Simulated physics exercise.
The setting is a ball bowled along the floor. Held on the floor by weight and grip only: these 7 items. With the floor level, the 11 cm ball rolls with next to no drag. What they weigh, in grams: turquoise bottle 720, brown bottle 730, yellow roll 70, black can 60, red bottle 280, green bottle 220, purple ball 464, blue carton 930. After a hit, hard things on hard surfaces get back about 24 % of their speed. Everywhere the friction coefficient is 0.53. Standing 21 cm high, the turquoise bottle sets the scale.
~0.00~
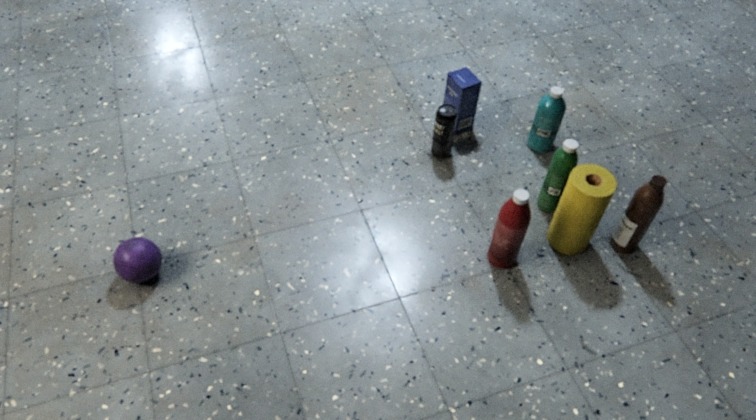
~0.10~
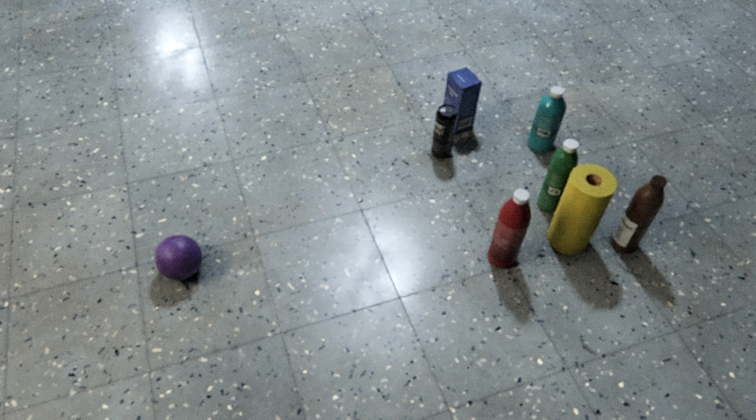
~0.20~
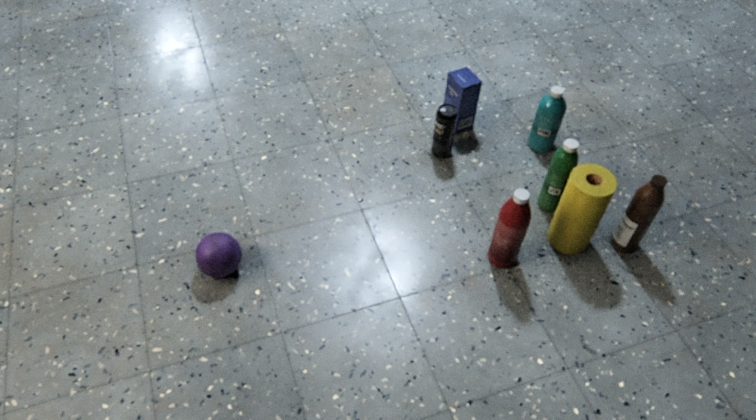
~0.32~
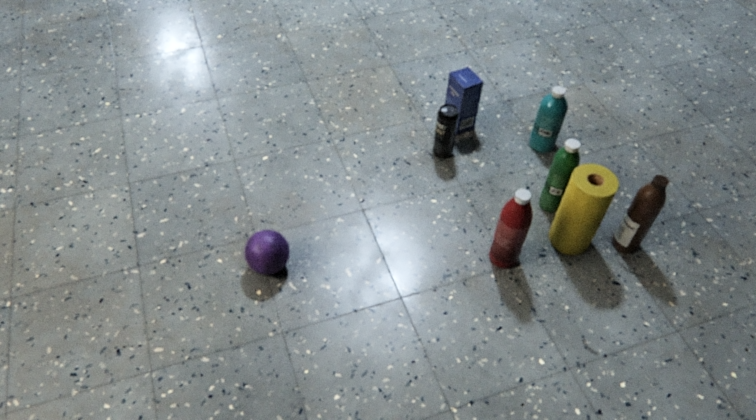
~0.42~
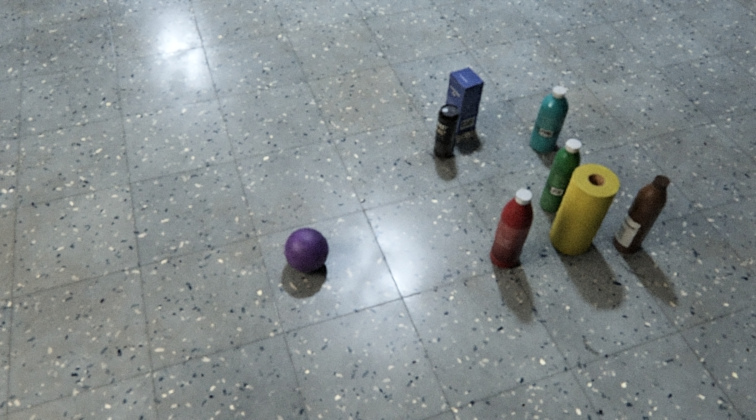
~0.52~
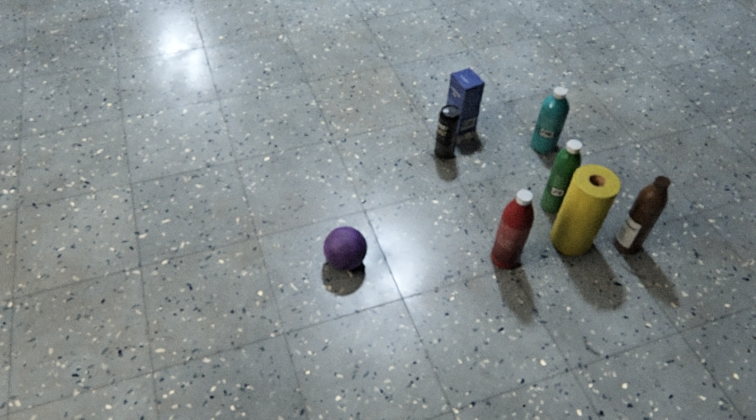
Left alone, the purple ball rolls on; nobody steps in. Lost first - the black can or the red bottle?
Answer: The latter.
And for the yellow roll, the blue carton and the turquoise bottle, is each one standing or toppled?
The yellow roll is still upright; the blue carton keeps standing; the turquoise bottle is still upright.
Around 0.92 s, 85 cm rolled; purple ball near (481, 238); red bottle shifted 3 cm near (527, 230).
Around 1.82 s, 102 cm rolled; purple ball near (525, 187); red bottle on its side near (589, 267).
Finally (4.0 s), on their side or leaning hard on the floor, red bottle; the other 6 still in place (within 8 cm). Final places as that camera would see them, black can near (447, 133), red bottle near (589, 269). Black can was never lost; red bottle went at 1.18 s.
